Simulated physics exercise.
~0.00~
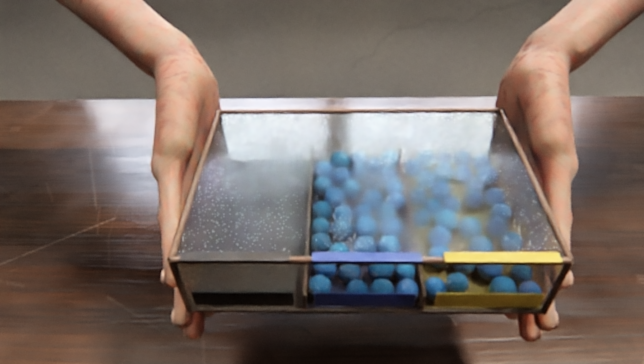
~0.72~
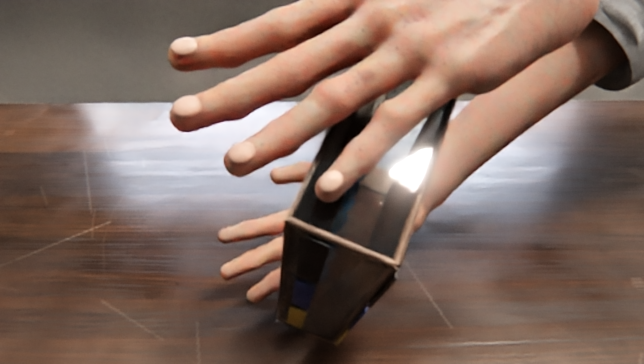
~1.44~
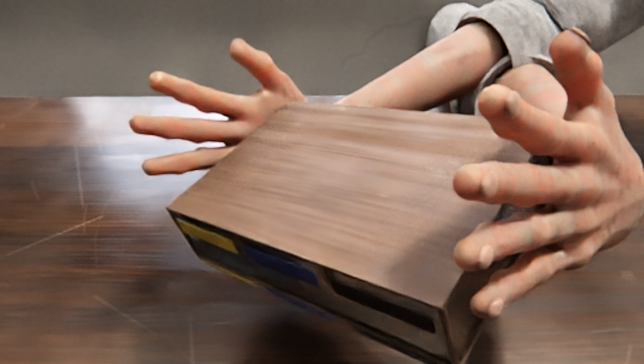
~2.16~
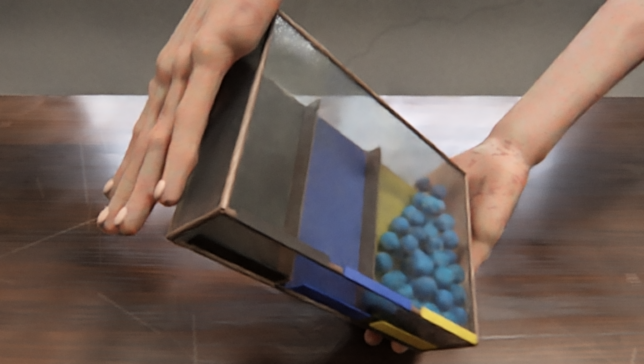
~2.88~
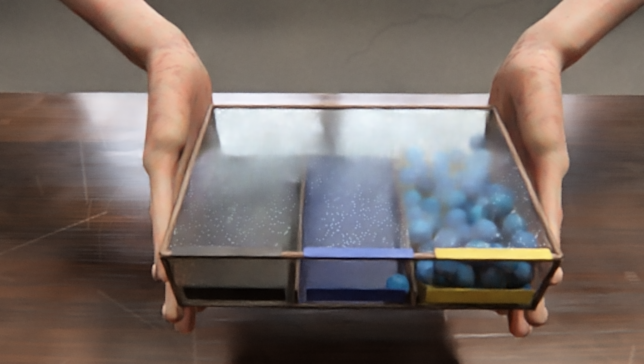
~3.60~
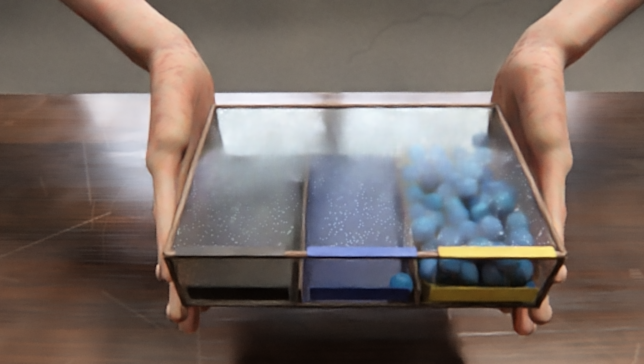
Hands flip a clear-lidded box over and back, leaving nearly all blue balls in the yellow section.
